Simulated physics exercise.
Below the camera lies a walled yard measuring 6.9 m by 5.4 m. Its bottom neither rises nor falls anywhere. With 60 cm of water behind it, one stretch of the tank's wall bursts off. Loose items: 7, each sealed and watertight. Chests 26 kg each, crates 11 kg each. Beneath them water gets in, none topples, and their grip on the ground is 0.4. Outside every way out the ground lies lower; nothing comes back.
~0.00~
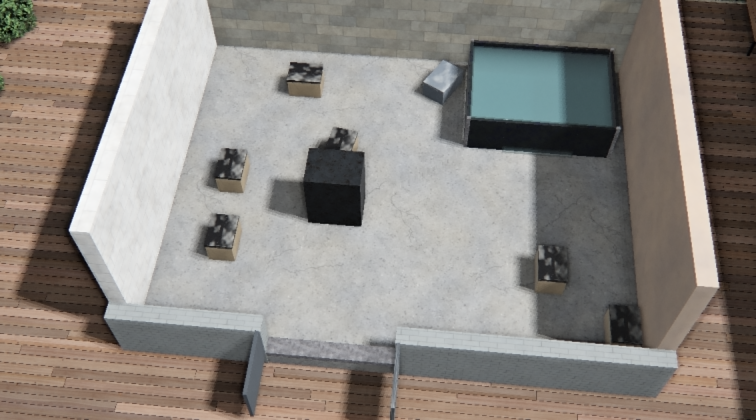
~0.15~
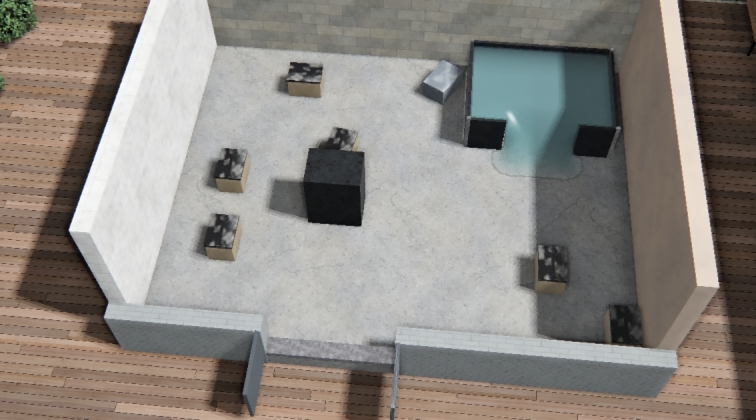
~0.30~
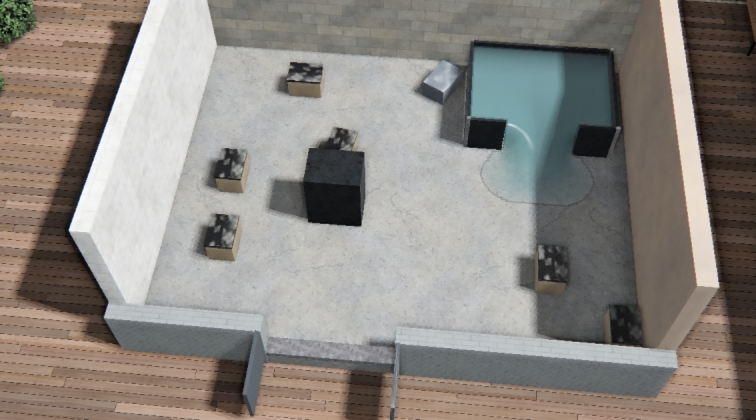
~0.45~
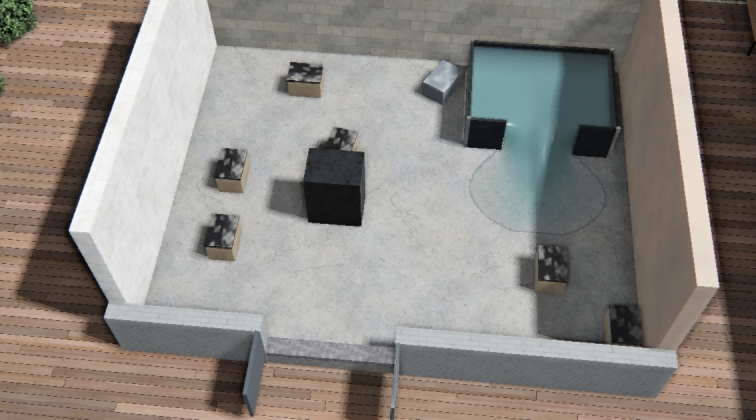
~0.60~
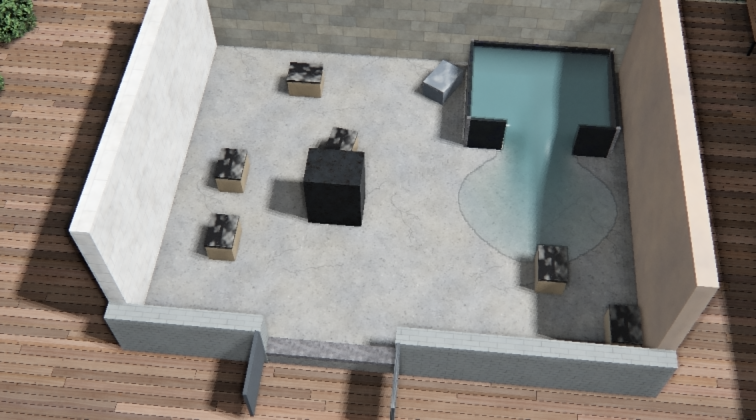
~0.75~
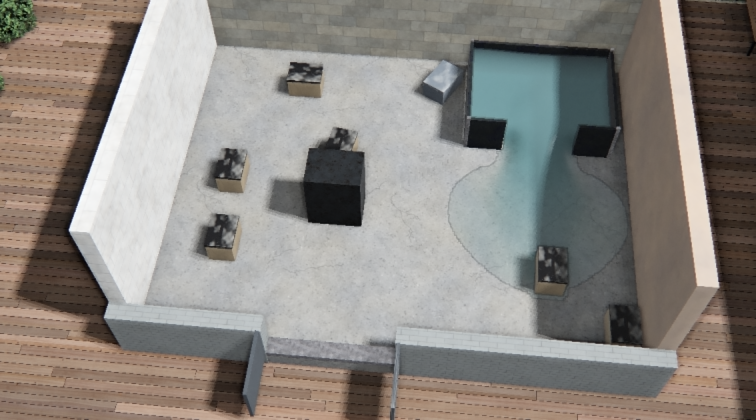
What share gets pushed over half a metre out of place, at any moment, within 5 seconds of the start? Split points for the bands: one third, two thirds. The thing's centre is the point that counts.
The count shifted never gets to a third.
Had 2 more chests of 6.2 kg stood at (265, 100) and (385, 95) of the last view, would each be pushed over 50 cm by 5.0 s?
In the order asked they come out inside the limit, inside the limit.
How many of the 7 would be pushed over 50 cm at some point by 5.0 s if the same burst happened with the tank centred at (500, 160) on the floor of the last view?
Count: 2.
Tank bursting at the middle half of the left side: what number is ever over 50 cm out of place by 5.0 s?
Then it comes to 4.
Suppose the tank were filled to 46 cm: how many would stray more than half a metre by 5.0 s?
That would give 2.
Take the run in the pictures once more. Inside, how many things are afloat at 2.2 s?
2.
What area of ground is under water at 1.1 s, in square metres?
Close to 11.0 m2, I'd say.
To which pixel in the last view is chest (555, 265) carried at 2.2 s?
(554, 323) or thereabouts.
After 1.1 s 0 of 7 are over 50 cm from their spots; 0 afloat.
After 2.2 s 1 of 7 are over 50 cm from their spots; 2 afloat.
After 3.5 s 2 of 7 are over 50 cm from their spots; 2 afloat.
After 5.0 s 2 of 7 are over 50 cm from their spots, and 2 have been at some point; 1 afloat.
